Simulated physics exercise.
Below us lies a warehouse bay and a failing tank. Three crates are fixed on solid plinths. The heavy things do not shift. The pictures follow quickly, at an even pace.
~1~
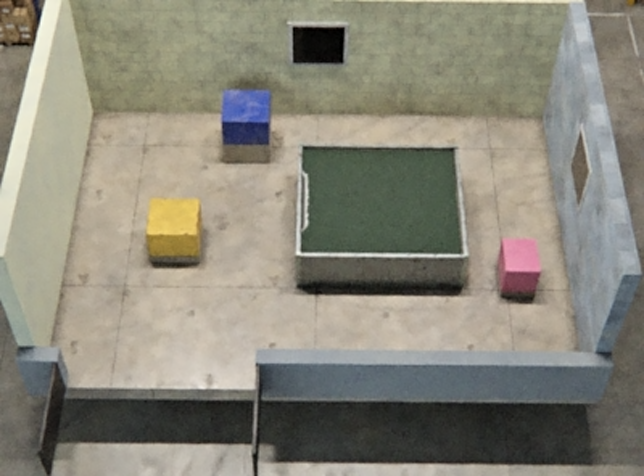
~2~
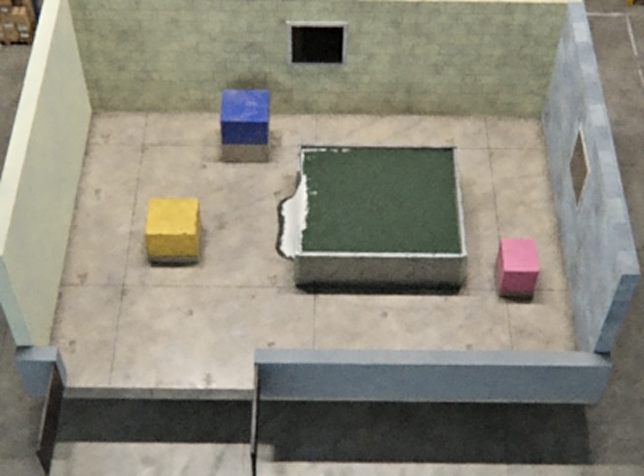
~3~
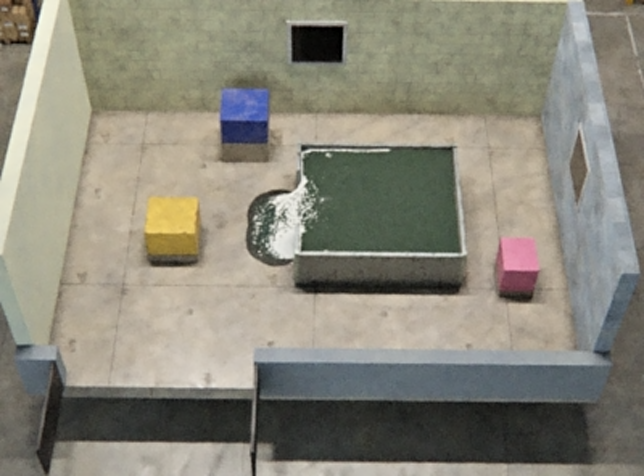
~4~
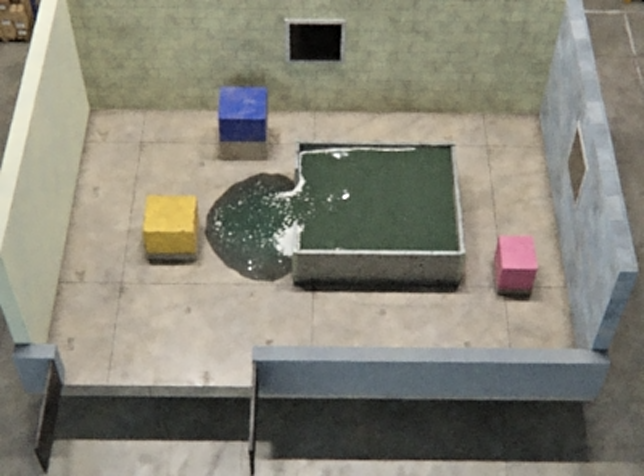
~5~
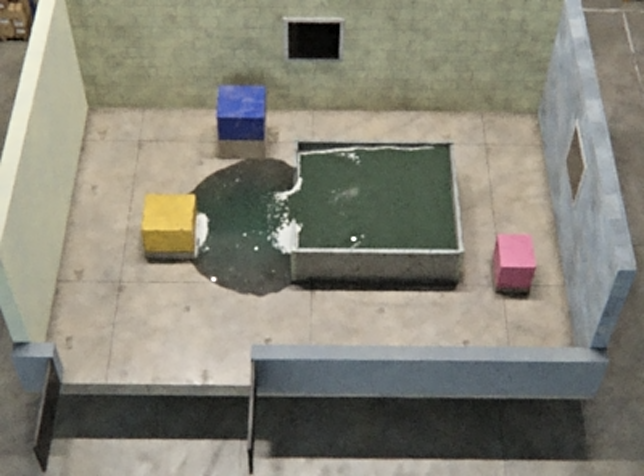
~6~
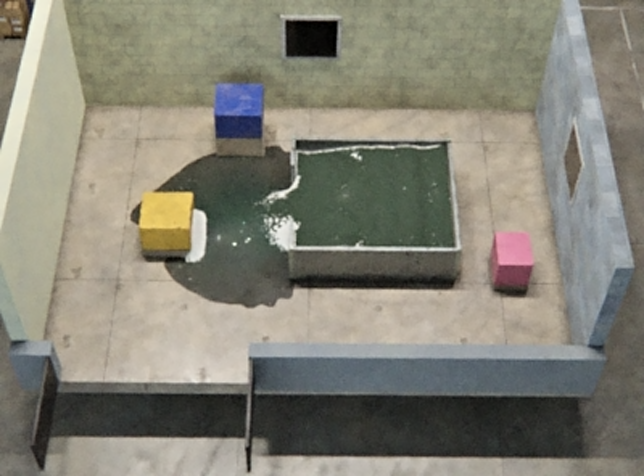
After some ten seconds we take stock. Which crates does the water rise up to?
One by one: The pink crate escapes dry; the yellow crate is wetted; the blue crate escapes dry.
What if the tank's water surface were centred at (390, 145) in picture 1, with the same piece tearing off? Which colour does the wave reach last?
Last comes the pink one.
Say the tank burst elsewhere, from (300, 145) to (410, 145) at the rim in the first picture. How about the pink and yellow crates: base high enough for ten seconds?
Then: Pink crate takes water, yellow crate remains dry.
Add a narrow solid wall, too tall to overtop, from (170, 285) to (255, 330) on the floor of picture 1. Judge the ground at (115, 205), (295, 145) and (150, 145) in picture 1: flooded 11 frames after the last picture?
In turn: Wet, dry, flooded.
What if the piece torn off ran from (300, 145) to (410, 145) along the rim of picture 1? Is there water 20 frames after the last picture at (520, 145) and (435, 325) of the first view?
As listed: Covered, not flooded.
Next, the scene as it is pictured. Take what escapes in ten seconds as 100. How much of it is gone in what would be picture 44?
I make it 55 per cent.
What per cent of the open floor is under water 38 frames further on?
About 65 per cent.
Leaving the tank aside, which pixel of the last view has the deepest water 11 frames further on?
Close to (85, 112).
A moment on, water covers 30 % of the floor; the pink crate not reached, the yellow crate water round its plinth, the blue crate water round its plinth.
Next, water covers 45 % of the floor; the pink crate not reached, the yellow crate water round its plinth, the blue crate water round its plinth.
Then, water covers 50 % of the floor; the pink crate not reached, the yellow crate water round its plinth, the blue crate water round its plinth.
Later, water covers 65 % of the floor; the pink crate not reached, the yellow crate water round its plinth, the blue crate water round its plinth.
In the end, water covers 85 % of the floor; the pink crate stayed above the water, the yellow crate was topped, the blue crate stayed above the water.
